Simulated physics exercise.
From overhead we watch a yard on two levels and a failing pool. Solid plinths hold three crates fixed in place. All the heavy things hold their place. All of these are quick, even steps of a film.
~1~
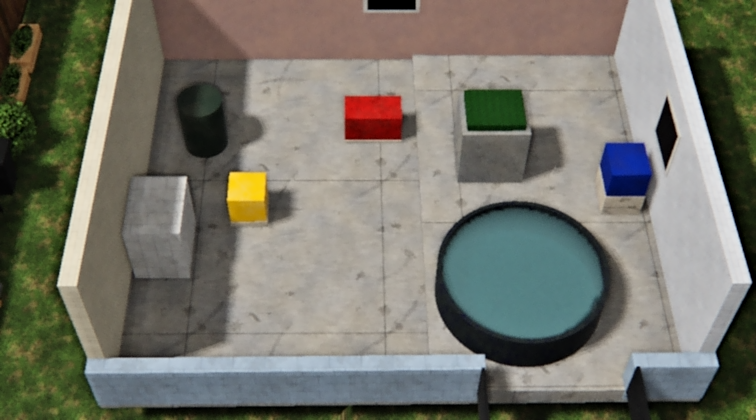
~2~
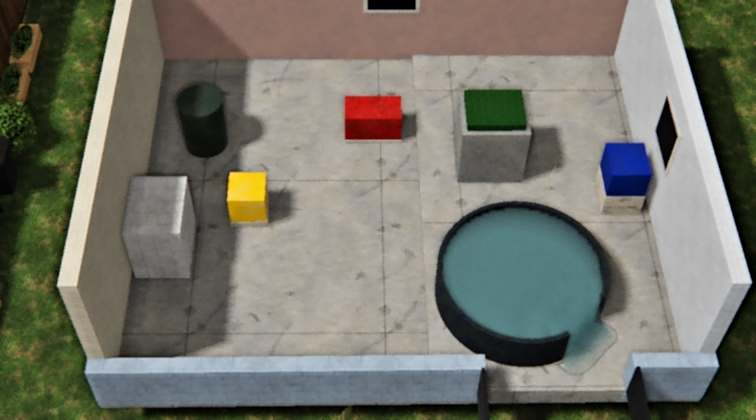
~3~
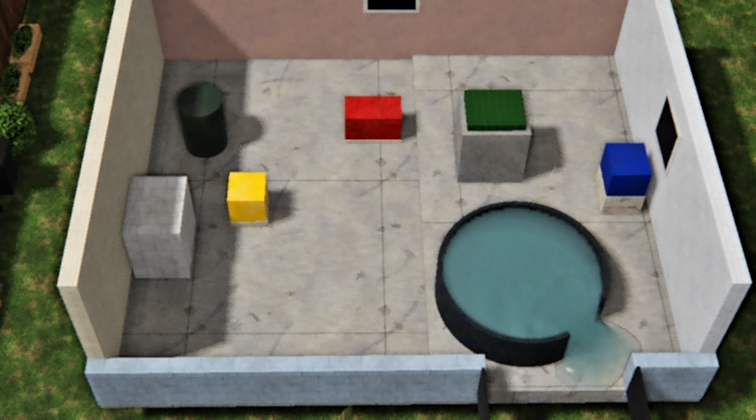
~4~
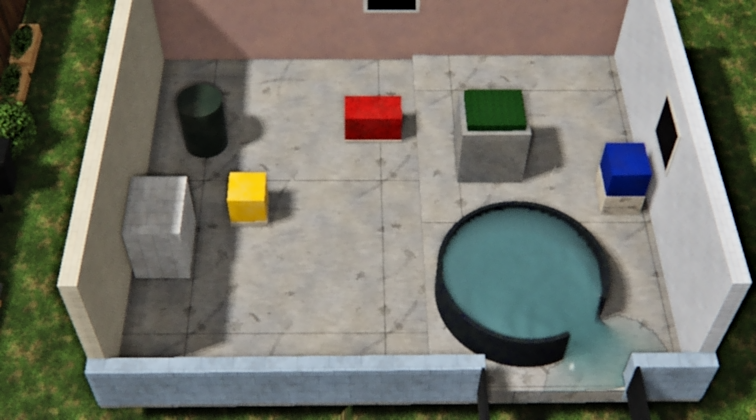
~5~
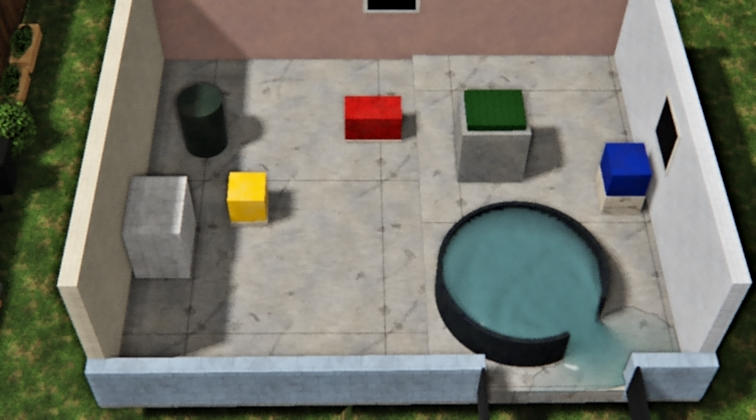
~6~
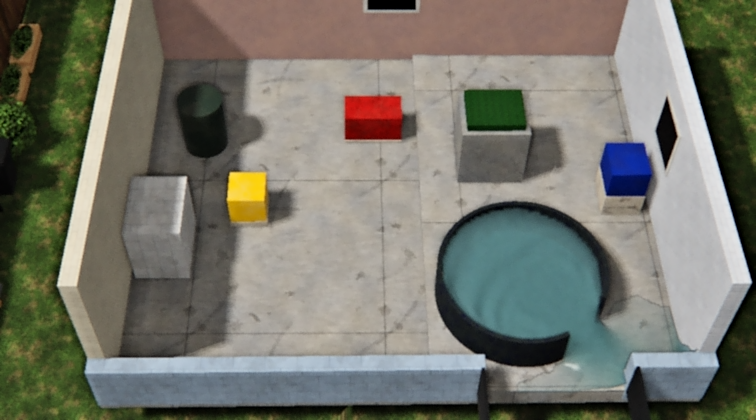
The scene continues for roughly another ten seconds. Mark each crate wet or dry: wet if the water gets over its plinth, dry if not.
Yellow crate dry, blue crate dry, red crate dry.
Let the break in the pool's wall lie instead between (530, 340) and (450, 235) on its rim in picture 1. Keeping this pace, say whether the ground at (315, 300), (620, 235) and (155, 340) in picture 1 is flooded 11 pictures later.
Taking them in turn, I get sodden, then left untouched, then sodden.
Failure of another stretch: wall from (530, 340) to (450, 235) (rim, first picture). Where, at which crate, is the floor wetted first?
My pick is the yellow-painted one.
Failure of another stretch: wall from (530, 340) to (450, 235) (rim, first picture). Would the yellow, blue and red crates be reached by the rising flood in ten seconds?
Yellow gets drenched, blue stays untouched, red gets drenched.
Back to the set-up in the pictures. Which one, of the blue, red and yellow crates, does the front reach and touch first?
Answer: That's the blue-painted one.
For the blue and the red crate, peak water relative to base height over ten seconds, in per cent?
Around 60 in a hundred for the first and 40 in a hundred for the second.
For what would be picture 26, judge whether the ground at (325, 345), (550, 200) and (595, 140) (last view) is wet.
Status by point, in sequence: Unwetted; waterlogged; waterlogged.
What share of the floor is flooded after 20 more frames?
20 %, roughly.
A moment on, water covers 5 % of the floor; the yellow crate not reached, the blue crate not reached, the red crate not reached.
Next, water covers 10 % of the floor; the yellow crate not reached, the blue crate water round its plinth, the red crate not reached.
Then, water covers 20 % of the floor; the yellow crate not reached, the blue crate water round its plinth, the red crate not reached.
Later, water covers 35 % of the floor; the yellow crate not reached, the blue crate water round its plinth, the red crate not reached.
In the end, water covers 55 % of the floor; the yellow crate stayed above the water, the blue crate stayed above the water, the red crate stayed above the water.
